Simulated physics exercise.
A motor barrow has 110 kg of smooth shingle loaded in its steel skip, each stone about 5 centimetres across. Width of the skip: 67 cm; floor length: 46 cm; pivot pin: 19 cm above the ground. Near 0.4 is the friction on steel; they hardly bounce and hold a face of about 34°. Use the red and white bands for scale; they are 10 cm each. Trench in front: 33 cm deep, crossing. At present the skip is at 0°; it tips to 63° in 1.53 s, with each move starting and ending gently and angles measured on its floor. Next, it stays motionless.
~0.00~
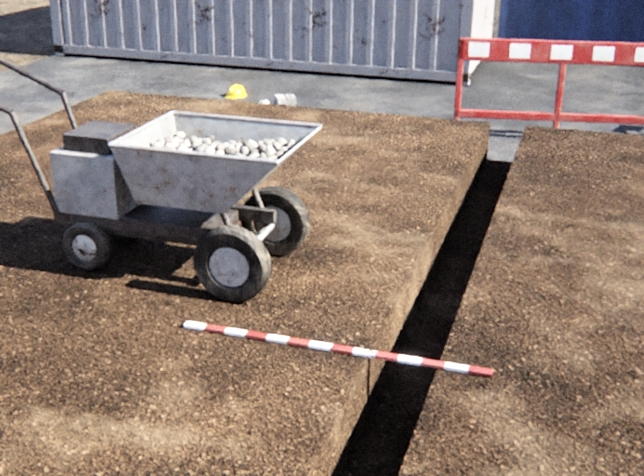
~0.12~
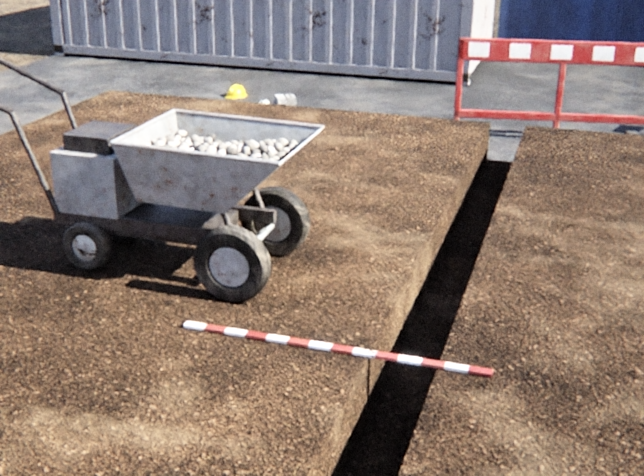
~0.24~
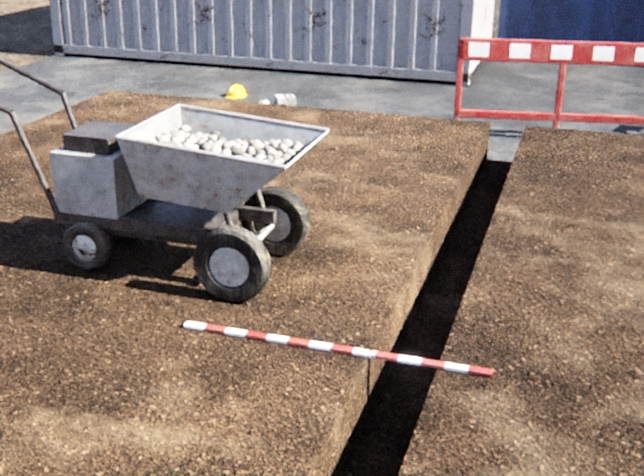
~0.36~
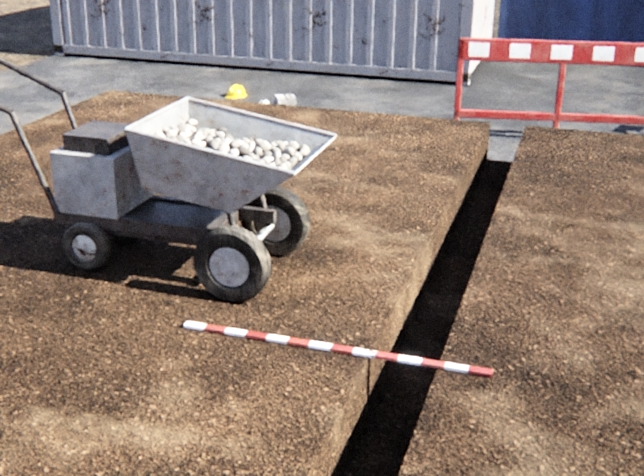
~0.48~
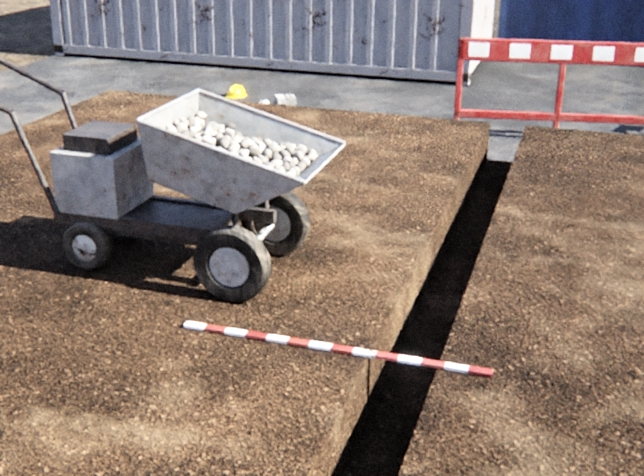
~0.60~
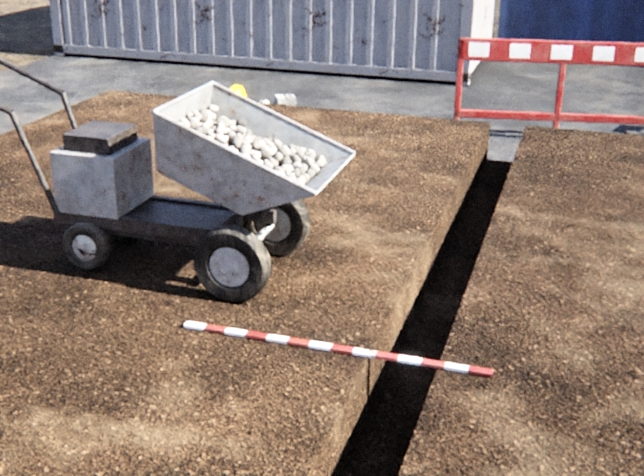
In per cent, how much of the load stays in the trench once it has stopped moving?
I would say about 92 per cent.
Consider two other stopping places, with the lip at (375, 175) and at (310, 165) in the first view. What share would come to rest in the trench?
Roughly 10 per cent, then 90 per cent.
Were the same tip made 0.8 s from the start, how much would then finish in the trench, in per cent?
Near 95 per cent.
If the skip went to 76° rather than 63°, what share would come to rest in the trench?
About 70%.
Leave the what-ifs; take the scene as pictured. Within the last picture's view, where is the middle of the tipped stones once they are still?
Around (426, 342).
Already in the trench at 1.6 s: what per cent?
Something like 30 in a hundred.
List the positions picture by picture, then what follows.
In the first picture, the skip is at 0°, its lip at (278, 163); the top of the load is at (244, 147).
In the second picture, the skip is at 1°, its lip at (280, 164); the top of the load is at (225, 146); the stones move at 0.1 m/s on average.
In the third picture, lip at (286, 167), floor tilted 4°, highest stones at (186, 140); the stones move at 0.3 m/s on average.
In the fourth picture, the skip is at 9°, its lip at (295, 174); the top of the load is at (182, 130); the stones move at 0.4 m/s on average.
In the fifth picture, the skip is at 15°, its lip at (305, 183); the top of the load is at (190, 123); the stones move at 0.4 m/s on average.
In the sixth picture, the skip is at 21°, its lip at (316, 194); the top of the load is at (202, 116); the stones move at 0.5 m/s on average.
After 1.1 s the floor is at 53°; 100 % in the skip; the foremost stones are at (360, 229).
After 1.6 s the floor is at 63°; 52 % in the skip, 17 % short of the trench, 31 % in the trench; the foremost stones are at (449, 360).
After 2.0 s the floor is at 63°; 20 % in the skip, 14 % short of the trench, 66 % in the trench; the foremost stones are at (453, 351).
After 3.9 s the floor is at 63°; 0 % in the skip, 8 % short of the trench, 92 % in the trench; the foremost stones are at (451, 354).
